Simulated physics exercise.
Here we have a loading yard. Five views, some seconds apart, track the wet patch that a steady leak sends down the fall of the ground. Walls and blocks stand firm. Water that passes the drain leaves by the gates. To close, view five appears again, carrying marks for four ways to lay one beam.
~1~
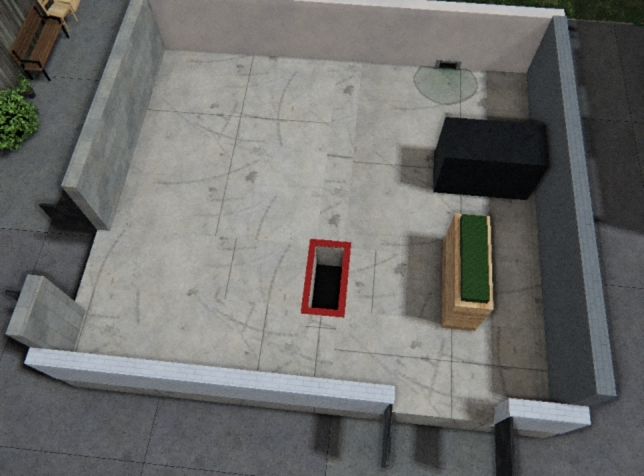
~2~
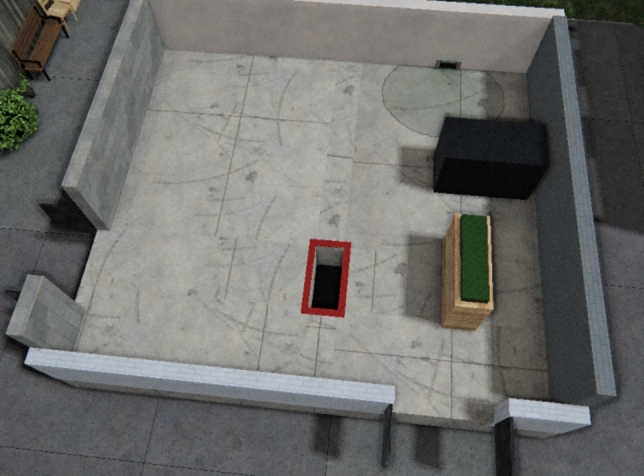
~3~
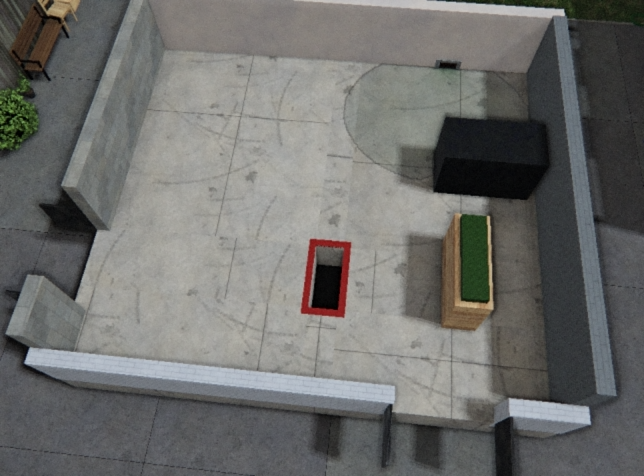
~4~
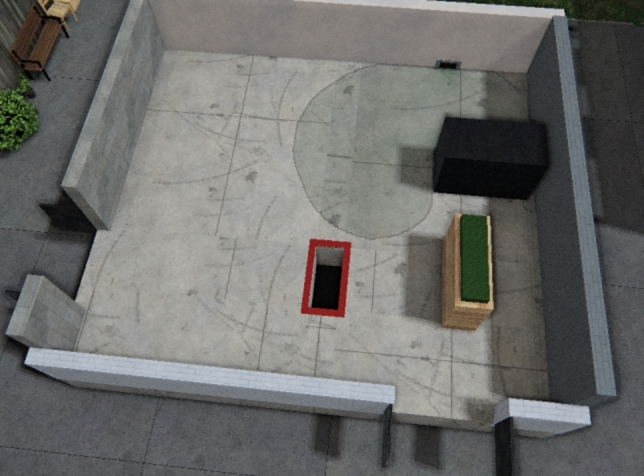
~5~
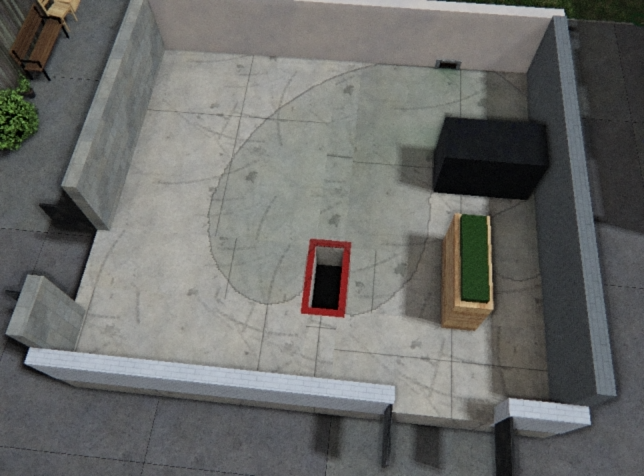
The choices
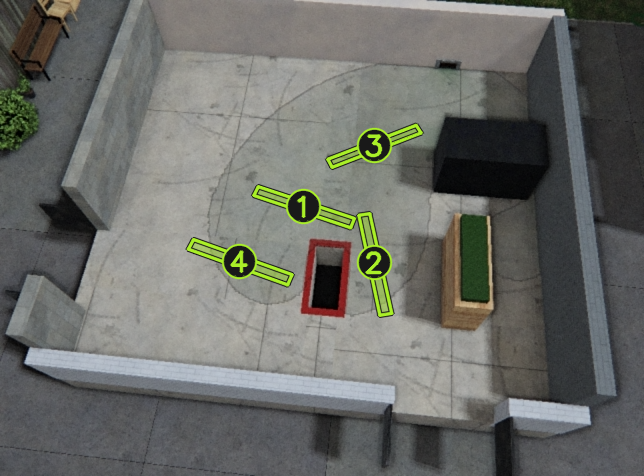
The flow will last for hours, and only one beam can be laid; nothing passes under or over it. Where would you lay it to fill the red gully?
Go for 4.
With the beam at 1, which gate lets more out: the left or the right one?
The left one.
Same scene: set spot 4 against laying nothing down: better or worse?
Spot 4 is better.
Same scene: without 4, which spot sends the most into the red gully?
Spot 3.
In lime, 1 from (256, 191) to (352, 223); 2 from (364, 214) to (385, 314); 3 from (330, 163) to (418, 129); 4 from (190, 244) to (289, 279).
Choosing 1, about 13 % of the stream goes into the red gully, about 75 % out by the gates.
Choosing 2, about 13 % of the stream goes into the red gully, about 80 % out by the gates.
Choosing 3, about 20 % of the stream goes into the red gully, about 73 % out by the gates.
Choosing 4, about 34 % of the stream goes into the red gully, about 55 % out by the gates.
